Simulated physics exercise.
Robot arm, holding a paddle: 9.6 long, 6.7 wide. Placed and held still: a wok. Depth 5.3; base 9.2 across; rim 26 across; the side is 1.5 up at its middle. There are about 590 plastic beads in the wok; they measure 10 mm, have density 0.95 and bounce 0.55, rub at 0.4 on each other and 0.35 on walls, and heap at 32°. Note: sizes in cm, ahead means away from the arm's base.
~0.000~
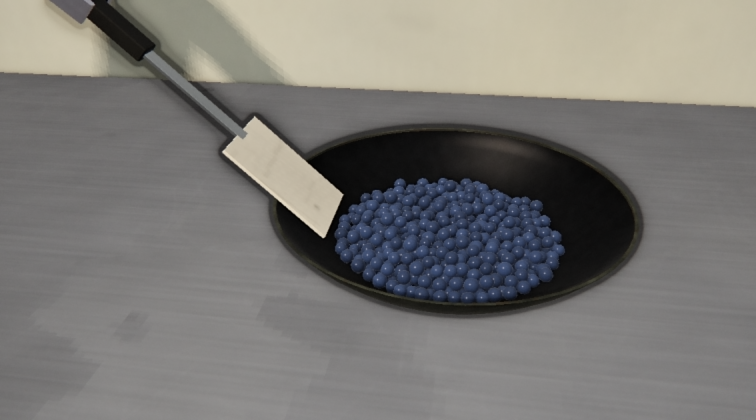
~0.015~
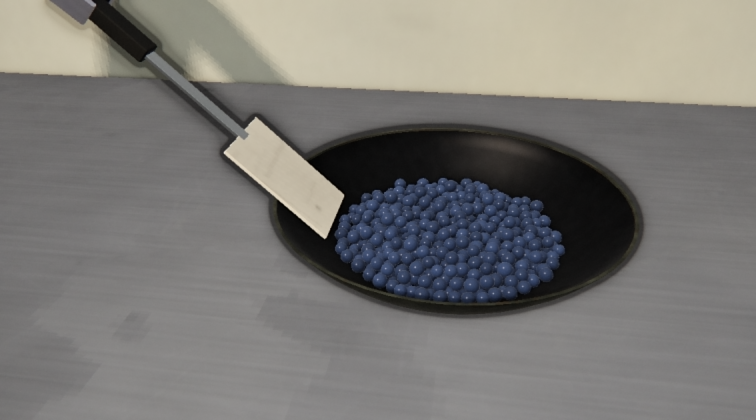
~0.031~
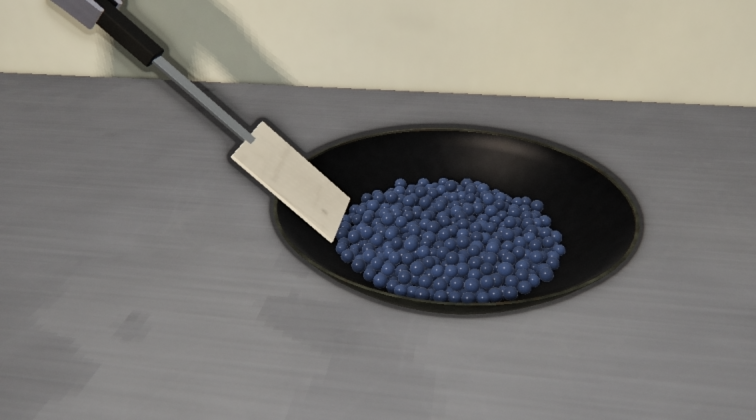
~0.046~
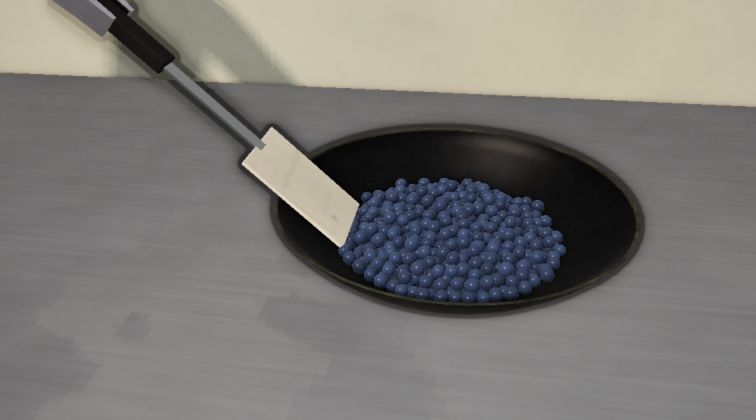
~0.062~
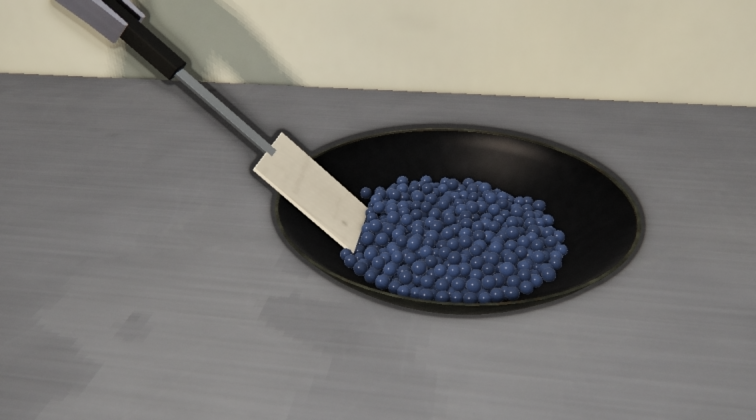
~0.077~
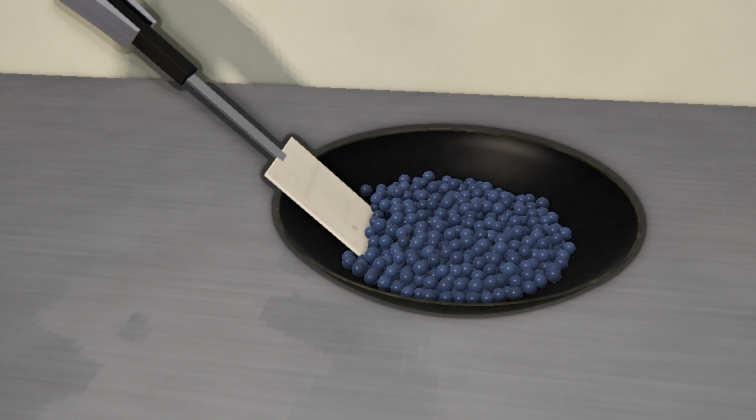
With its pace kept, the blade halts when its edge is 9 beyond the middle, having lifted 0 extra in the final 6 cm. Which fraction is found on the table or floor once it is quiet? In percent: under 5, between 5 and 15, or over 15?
Between 5 and 15 percent.
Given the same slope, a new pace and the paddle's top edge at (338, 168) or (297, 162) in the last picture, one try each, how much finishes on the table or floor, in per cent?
I'd estimate some 40 and 25 in a hundred.
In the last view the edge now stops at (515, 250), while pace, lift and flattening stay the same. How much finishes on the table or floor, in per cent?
I'd estimate about 0 per cent.
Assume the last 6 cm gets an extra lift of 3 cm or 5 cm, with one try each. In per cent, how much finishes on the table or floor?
Result: Approx. 10 % and 10 %, one try each.
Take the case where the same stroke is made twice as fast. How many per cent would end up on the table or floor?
Estimate: Near 30 %.
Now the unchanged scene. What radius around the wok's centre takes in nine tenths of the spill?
Around 25 centimetres.
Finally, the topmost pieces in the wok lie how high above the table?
Roughly 7.0 centimetres.
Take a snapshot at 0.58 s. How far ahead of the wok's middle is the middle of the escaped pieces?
The distance is about 16 cm.
By 0.20 s, sloping 43°, highest piece 4 above the table; 592 in the wok.
By 0.32 s, sloping 43°, highest piece 6 above the table; 592 in the wok.
By 0.58 s, sloping 43°, highest piece 7 above the table; 535 in the wok, 53 on the table or floor, 4 on the blade or in flight.
By 1.63 s, sloping 43°, highest piece 7 above the table; 533 in the wok, 59 on the table or floor.
Final count, 533 in the wok, 59 on the table or floor. That is 10 % on the table or floor.
